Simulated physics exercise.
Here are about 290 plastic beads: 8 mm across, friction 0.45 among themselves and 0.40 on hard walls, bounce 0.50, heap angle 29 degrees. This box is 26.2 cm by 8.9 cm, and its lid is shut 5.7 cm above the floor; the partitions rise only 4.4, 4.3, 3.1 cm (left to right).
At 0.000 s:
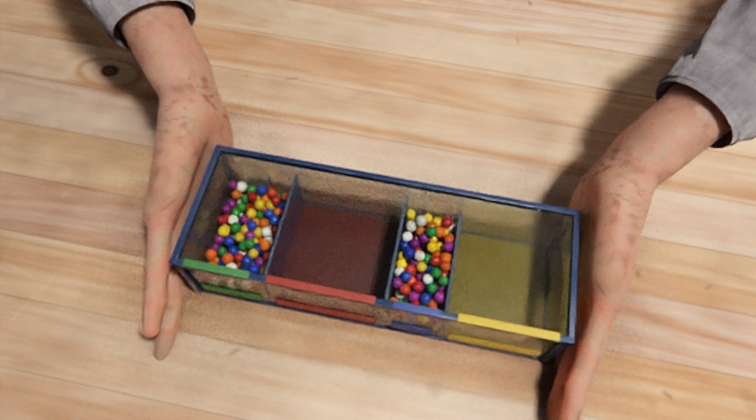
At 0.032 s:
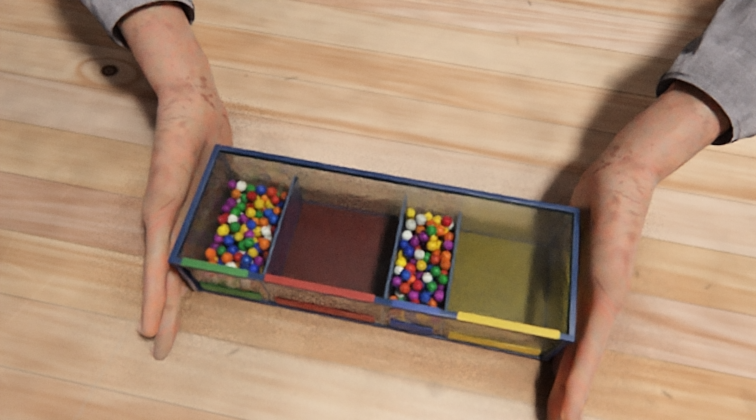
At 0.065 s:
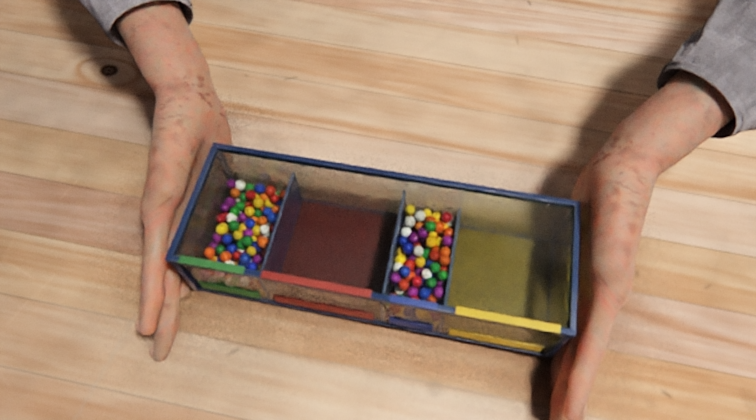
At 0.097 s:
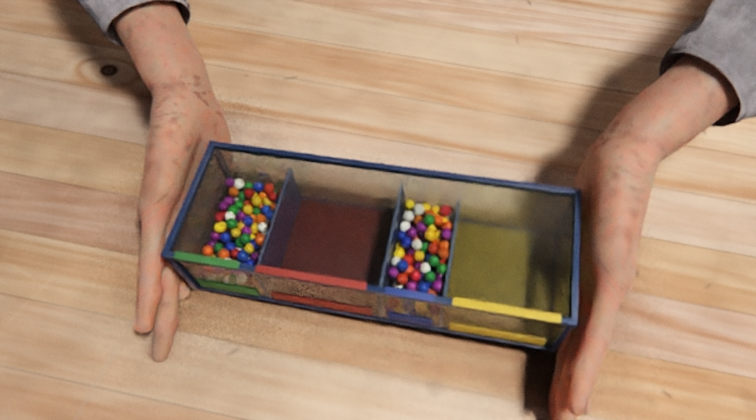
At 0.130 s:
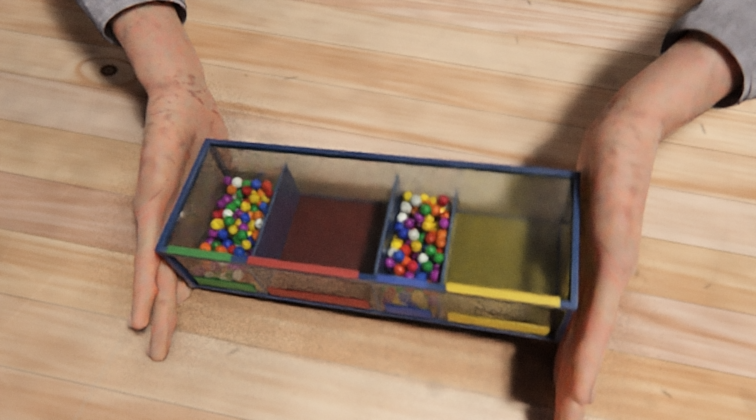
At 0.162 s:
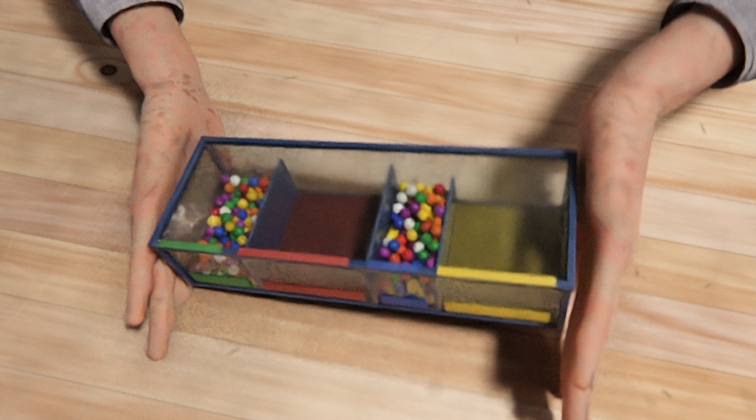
A clear box of colorful beads tilts slightly between two hands, its right end rising.
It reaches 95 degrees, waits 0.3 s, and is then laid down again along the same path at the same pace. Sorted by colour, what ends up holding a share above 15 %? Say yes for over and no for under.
Red: No; blue: Yes; green: Yes; yellow: No.
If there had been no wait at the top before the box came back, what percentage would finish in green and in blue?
In per cent: Green 55; blue 40.
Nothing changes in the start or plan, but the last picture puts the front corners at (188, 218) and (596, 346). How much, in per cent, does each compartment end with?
That leaves red with 5 percent, blue with 5, green with 40 and yellow with 50 percent.
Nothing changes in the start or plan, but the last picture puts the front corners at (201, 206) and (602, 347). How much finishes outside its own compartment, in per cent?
I'd say close to 60 in a hundred.
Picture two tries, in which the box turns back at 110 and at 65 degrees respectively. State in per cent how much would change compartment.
Some 10 and 5 per cent.
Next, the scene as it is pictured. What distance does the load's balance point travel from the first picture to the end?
About 2.0 cm.
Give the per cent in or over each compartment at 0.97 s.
The split is red at 5, blue at 45, green at 55 and yellow at 0 per cent.
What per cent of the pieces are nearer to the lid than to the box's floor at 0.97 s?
Around 50 %.
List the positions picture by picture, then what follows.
The first picture shows box tilt 0 degrees, front corners at (178, 260) and (568, 338); blue 50 %, green 50 %.
The second picture shows box tilt 1 degrees, front corners at (177, 259) and (568, 336).
The third picture shows box tilt 2 degrees, front corners at (174, 256) and (569, 330).
The fourth picture shows box tilt 5 degrees, front corners at (169, 253) and (570, 320), lowest corner left back.
The fifth picture shows box tilt 9 degrees, front corners at (163, 248) and (570, 303), lowest corner left back.
The sixth picture shows box tilt 14 degrees, front corners at (157, 243) and (567, 283), lowest corner left back; blue 50 %, green 50 %. The box's pace is about 135 degrees a second.
After 0.97 s, tilt 95 degrees; red 5 %, blue 45 %, green 55 %.
After 1.50 s, tilt 53 degrees; blue 40 %, green 60 %.
After 2.10 s, tilt 0 degrees; blue 40 %, green 60 %.
At rest (2.7 s), red 0 %, blue 40 %, green 60 %, yellow 0 %.
